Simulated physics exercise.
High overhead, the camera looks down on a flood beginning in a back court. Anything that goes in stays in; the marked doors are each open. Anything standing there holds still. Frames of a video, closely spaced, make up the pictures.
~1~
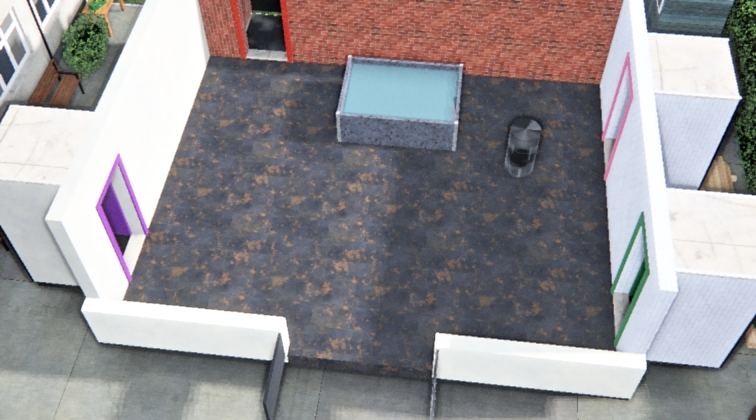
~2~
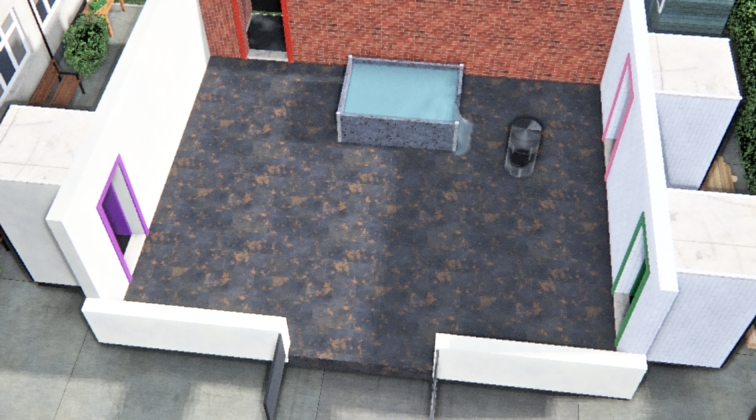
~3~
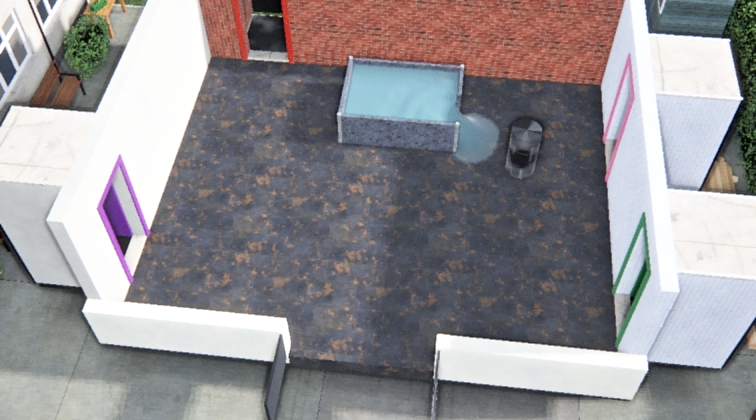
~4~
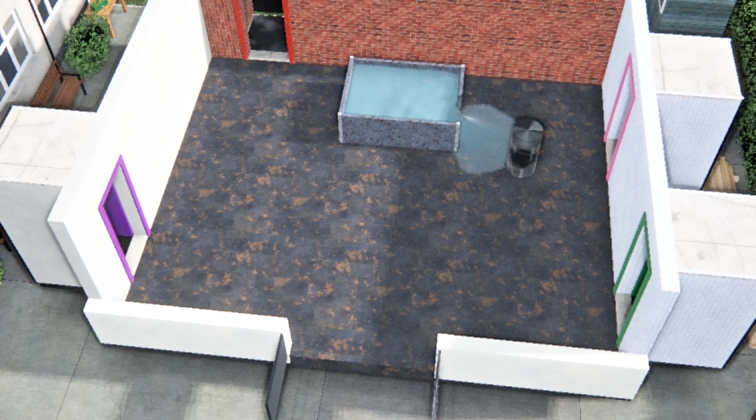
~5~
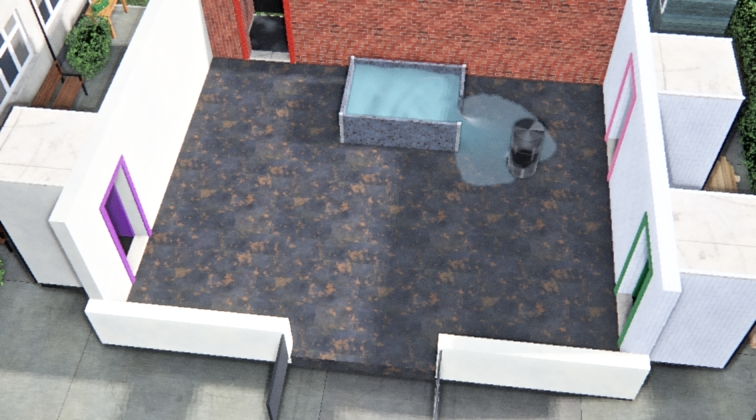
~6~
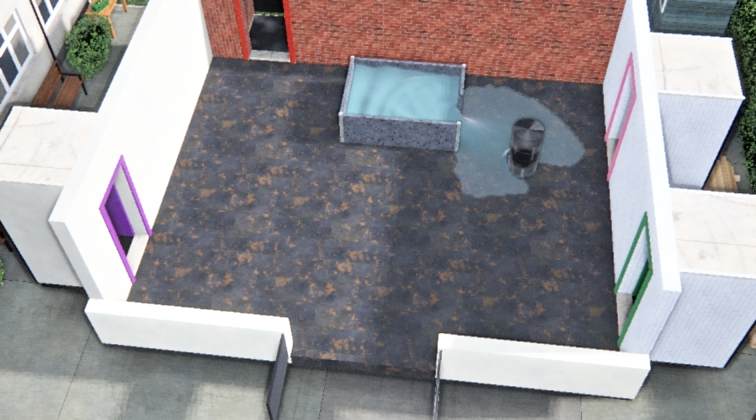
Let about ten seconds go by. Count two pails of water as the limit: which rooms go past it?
The purple door stays within it; the red door stays within it; the pink door goes past it; the green door stays within it.
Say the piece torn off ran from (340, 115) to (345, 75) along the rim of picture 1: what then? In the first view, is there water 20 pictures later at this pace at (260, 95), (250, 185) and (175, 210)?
Submerged, submerged, submerged.
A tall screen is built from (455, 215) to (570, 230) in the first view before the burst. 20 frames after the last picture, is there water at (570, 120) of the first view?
That spot would be inundated.
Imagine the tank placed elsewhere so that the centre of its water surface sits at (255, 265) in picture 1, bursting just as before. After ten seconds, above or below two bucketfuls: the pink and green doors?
Checking both: Pink door remains within limits, green door surpasses the limit.
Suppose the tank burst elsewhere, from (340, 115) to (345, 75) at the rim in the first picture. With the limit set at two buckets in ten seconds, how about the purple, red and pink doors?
As I see it, the purple door overshoots, while the red door overshoots and the pink door undershoots.
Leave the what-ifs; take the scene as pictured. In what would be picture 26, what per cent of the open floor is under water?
It should be close to 35 %.
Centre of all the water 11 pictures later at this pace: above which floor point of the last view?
Estimate: (461, 130).
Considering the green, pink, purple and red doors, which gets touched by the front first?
Looks like the one in pink.
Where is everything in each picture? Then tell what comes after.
The first picture shows the open tank at (401, 92) is whole and still.
In the second picture, water pours out at (455, 127) and has run to (460, 151).
In the third picture, water pours out at (455, 128) and has run to (495, 132).
In the fourth picture, water pours out at (456, 128) and has run to a hidden place.
In the fifth picture, the front is at (552, 148), out from the gap at (457, 128).
In the sixth picture, water pours out at (457, 127) and has run to (580, 152).
A moment on, water covers 15 % of the floor; the purple door not reached, the red door not reached, the pink door under two buckets in, the green door not reached.
Next, water covers 25 % of the floor; the purple door not reached, the red door not reached, the pink door over two buckets in, the green door not reached.
Then, water covers 35 % of the floor; the purple door not reached, the red door not reached, the pink door far over two buckets in, the green door wet at the sill, nothing in.
Later, water covers 45 % of the floor; the purple door not reached, the red door wet at the sill, nothing in, the pink door far over two buckets in, the green door wet at the sill, nothing in.
In the end, water covers 70 % of the floor; the purple door not reached, the red door wet at the sill, nothing in, the pink door far over two buckets in, the green door wet at the sill, nothing in.
